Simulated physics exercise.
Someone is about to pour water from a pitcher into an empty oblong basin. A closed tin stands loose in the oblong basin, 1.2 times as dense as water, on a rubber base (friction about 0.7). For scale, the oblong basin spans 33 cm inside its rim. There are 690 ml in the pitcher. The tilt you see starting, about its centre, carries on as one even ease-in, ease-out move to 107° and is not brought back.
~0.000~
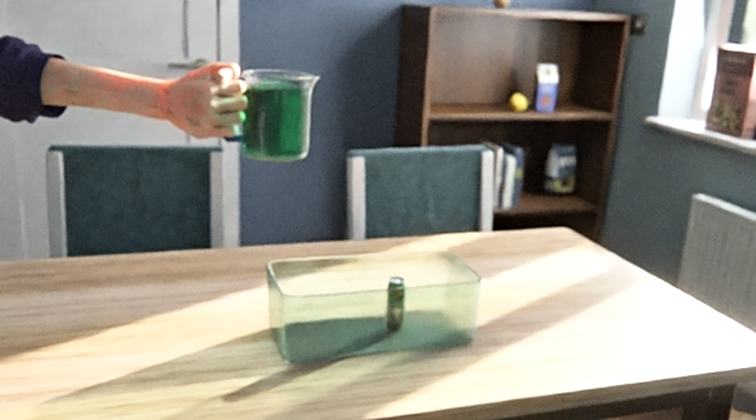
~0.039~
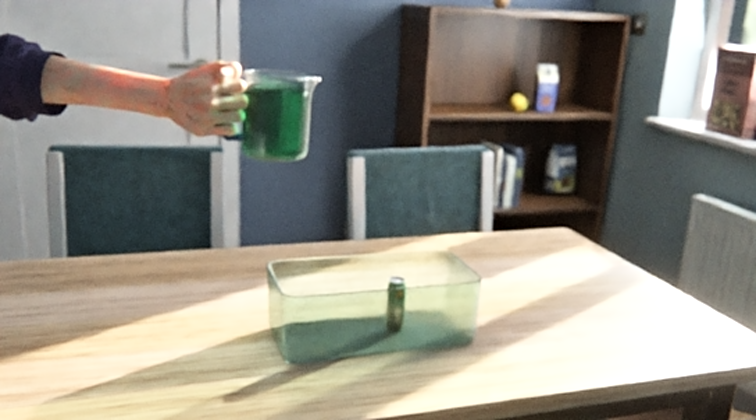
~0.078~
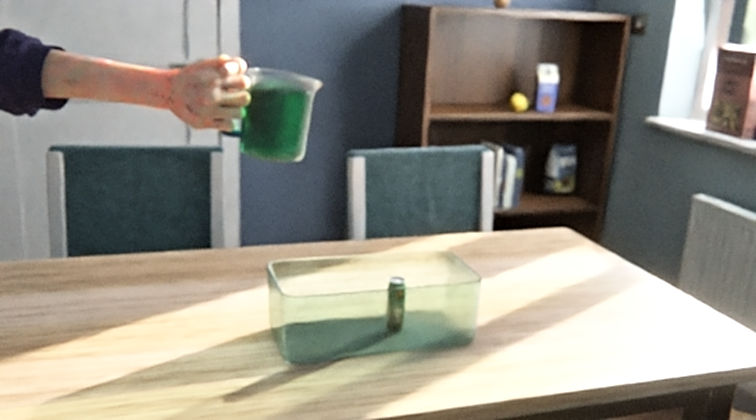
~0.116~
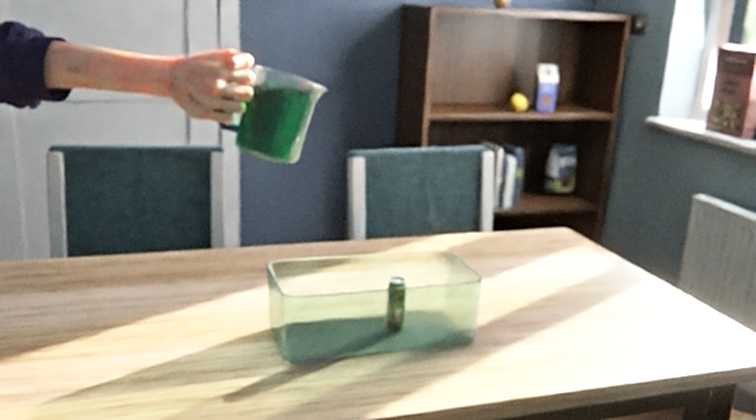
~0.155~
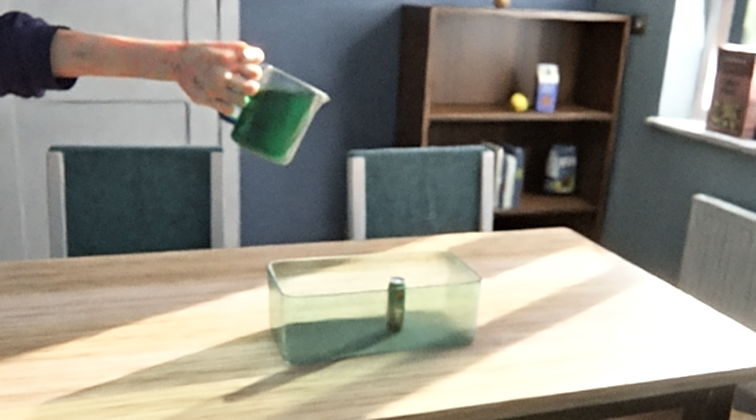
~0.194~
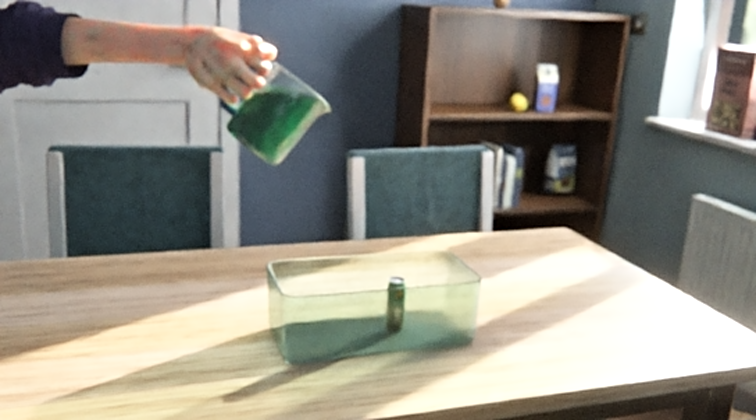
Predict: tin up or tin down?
The tin falls.
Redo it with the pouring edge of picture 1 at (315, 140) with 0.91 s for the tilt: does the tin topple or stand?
Then it stays up.
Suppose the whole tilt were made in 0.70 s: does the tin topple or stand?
Then it goes over.
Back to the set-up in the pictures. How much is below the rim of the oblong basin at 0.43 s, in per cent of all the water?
About 2 per cent.
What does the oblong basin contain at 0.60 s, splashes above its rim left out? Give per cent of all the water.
Near 50 in a hundred.
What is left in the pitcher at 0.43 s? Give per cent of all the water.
Near 54 in a hundred.
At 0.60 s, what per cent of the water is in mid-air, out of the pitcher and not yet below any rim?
About 34 per cent.
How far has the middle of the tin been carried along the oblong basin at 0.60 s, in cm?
Some 2 cm.
Then, 0.43 s in, the tilt is 104° and 53 per cent is still to pour; the tin stands where it began.
Then, 0.60 s in, the tilt is 107° and 15 per cent is still to pour; the tin leans 7°.
Then, 0.78 s in, the tilt is 107° and 3 per cent is still to pour; the tin leans 36°.
Then, 0.98 s in, the tilt is 107° and 0 per cent is still to pour; the tin lies on its side.
Finally, the tin lies on its side.
